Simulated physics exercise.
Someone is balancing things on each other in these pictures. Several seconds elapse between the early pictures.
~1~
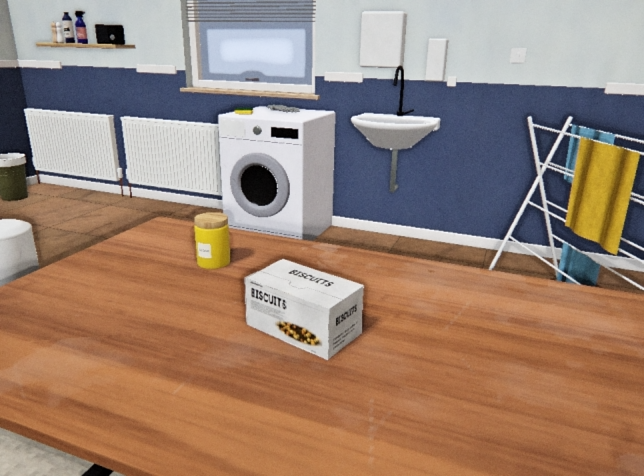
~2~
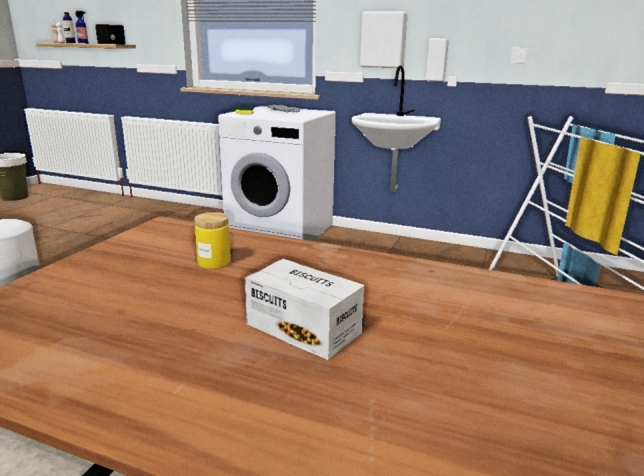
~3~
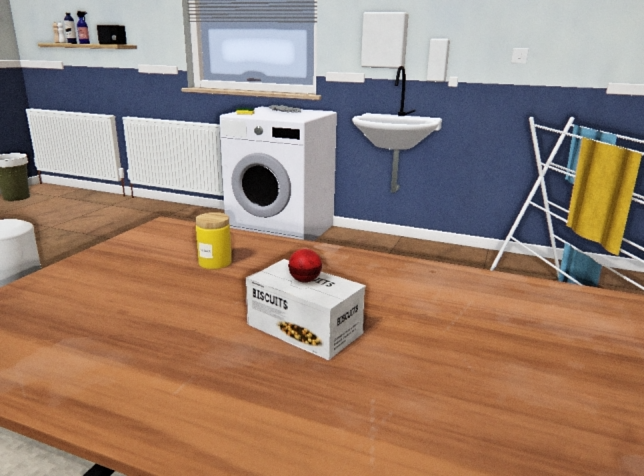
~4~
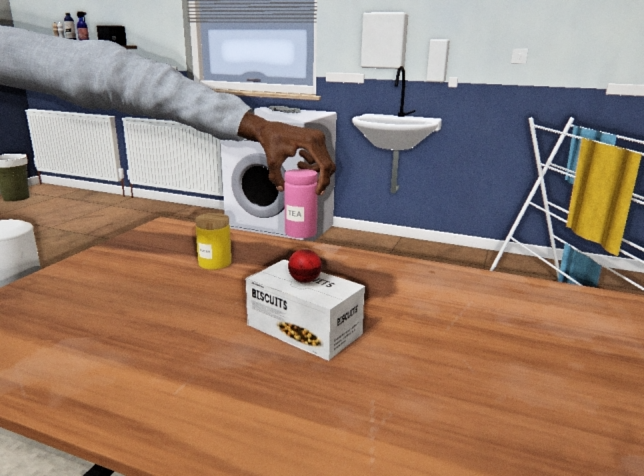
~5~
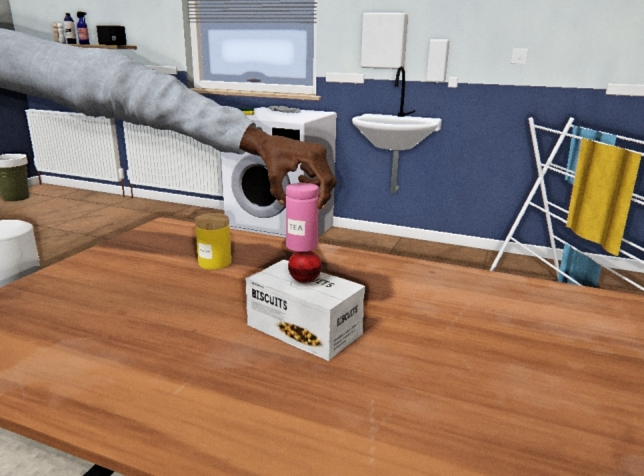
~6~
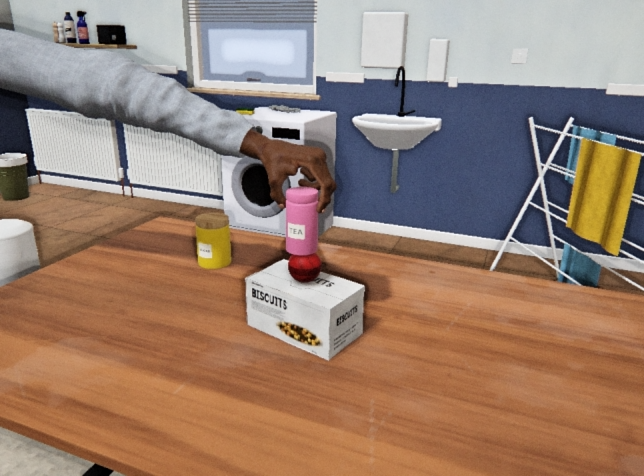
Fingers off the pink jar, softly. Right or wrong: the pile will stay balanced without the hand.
Wrong.
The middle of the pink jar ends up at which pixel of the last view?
End position: Approximately (192, 291).
Then, 0.50 s past the last view, pink jar now fallen.
Then, 0.60 s past the last view, things are still on the move.
Then, 1.00 s past the last view, nothing new.
Finally, fallen, pink jar; the other 3 still in place. Final places as the last picture's camera would see them, pink jar near (192, 292). The pile gives way.
